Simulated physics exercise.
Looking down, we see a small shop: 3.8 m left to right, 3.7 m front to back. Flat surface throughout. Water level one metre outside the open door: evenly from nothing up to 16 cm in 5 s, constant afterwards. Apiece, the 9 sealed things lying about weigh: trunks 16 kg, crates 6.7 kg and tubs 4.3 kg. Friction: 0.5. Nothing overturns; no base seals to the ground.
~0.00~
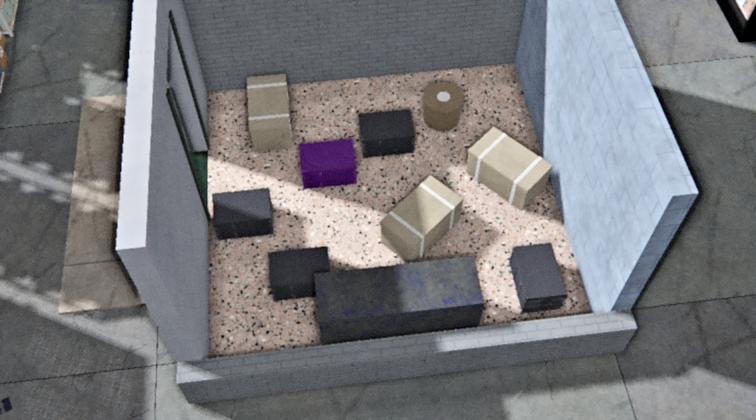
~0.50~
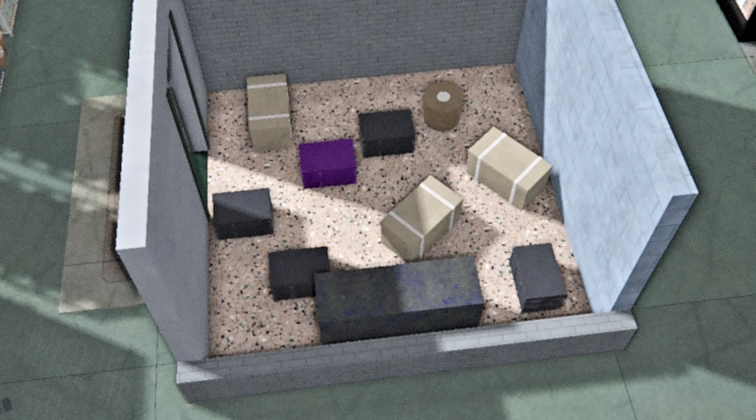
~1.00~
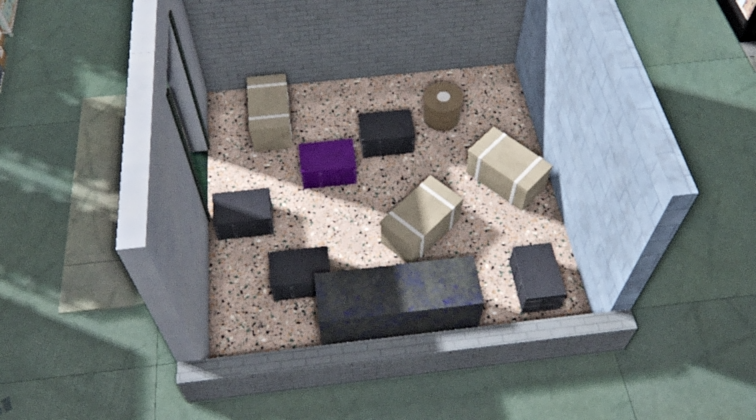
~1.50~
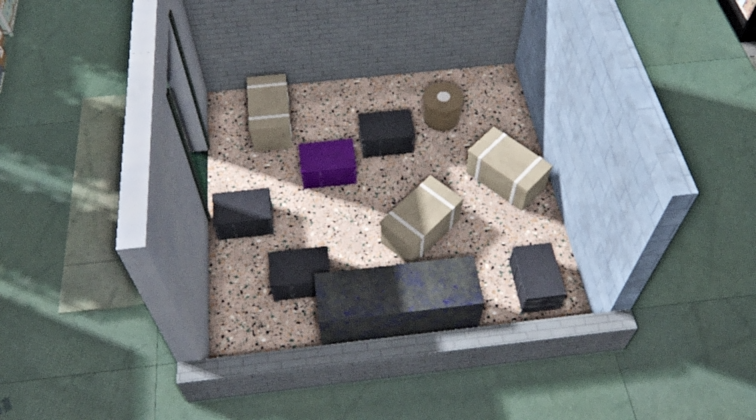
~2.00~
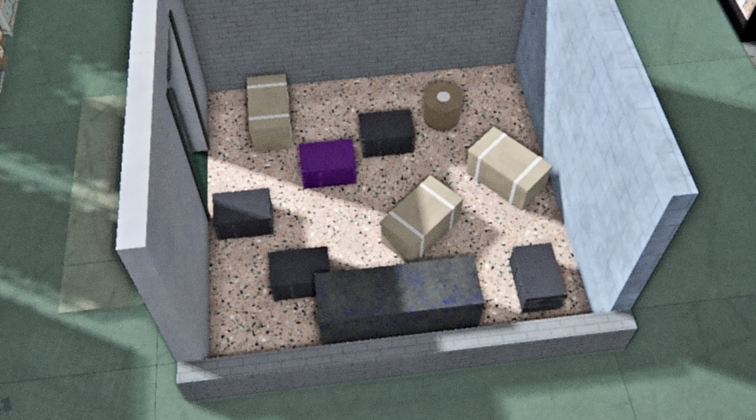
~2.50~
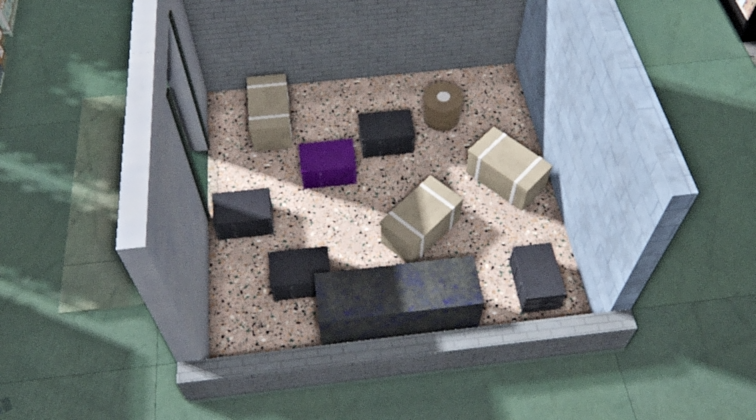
To begin with, a small roofless shop is seen from above, with a purple crate, dark boxes, strapped tan boxes and a round tub on its speckled floor. The grey ground outside the walls then turns green, while everything inside stays still, dry and in place.
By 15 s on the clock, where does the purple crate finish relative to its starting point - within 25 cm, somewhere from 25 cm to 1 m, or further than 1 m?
The purple crate finishes further than 1 m from its start.
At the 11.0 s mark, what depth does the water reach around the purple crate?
Somewhere close to 9 cm.
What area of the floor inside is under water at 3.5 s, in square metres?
Wet area: Approx. 1.0 m2.
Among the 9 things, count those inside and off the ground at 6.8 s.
Count: 1.
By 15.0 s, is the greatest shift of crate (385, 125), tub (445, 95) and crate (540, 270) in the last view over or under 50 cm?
Beyond, beyond, within.
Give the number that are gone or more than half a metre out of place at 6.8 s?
Answer: 1.
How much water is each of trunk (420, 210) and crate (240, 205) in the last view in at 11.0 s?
5 and 3 cm.
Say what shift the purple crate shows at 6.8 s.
Some 100 cm from the start.
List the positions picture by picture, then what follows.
In the first picture, the purple crate at (327, 155), on the bottom; water covers 0.0 m2; 0 of 9 have shifted.
In the second picture, the purple crate at (327, 155) rests on the ground; water covers 0.0 m2; 0 of 9 have shifted.
In the third picture, the purple crate at (327, 155) rests on the ground; water covers 0.0 m2; 0 of 9 have shifted.
In the fourth picture, the purple crate at (327, 155), on the bottom; 0.0 m2 under water; 0 of 9 have shifted.
In the fifth picture, the purple crate at (327, 155), on the bottom; 0.0 m2 under water; 0 of 9 have shifted.
In the sixth picture, the purple crate at (327, 155), on the bottom; water covers 0.0 m2; 0 of 9 have shifted.
After 3.5 s the purple crate is near (327, 155), 0.0 m from its start, aground; 0 afloat.
After 6.8 s the purple crate is near (416, 171), 1.0 m from its start, afloat; 1 afloat.
After 11.0 s the purple crate is near (551, 239), 2.6 m from its start, afloat; 7 afloat.
After 15.0 s the purple crate is near (546, 235), 2.5 m from its start, afloat; 9 afloat.
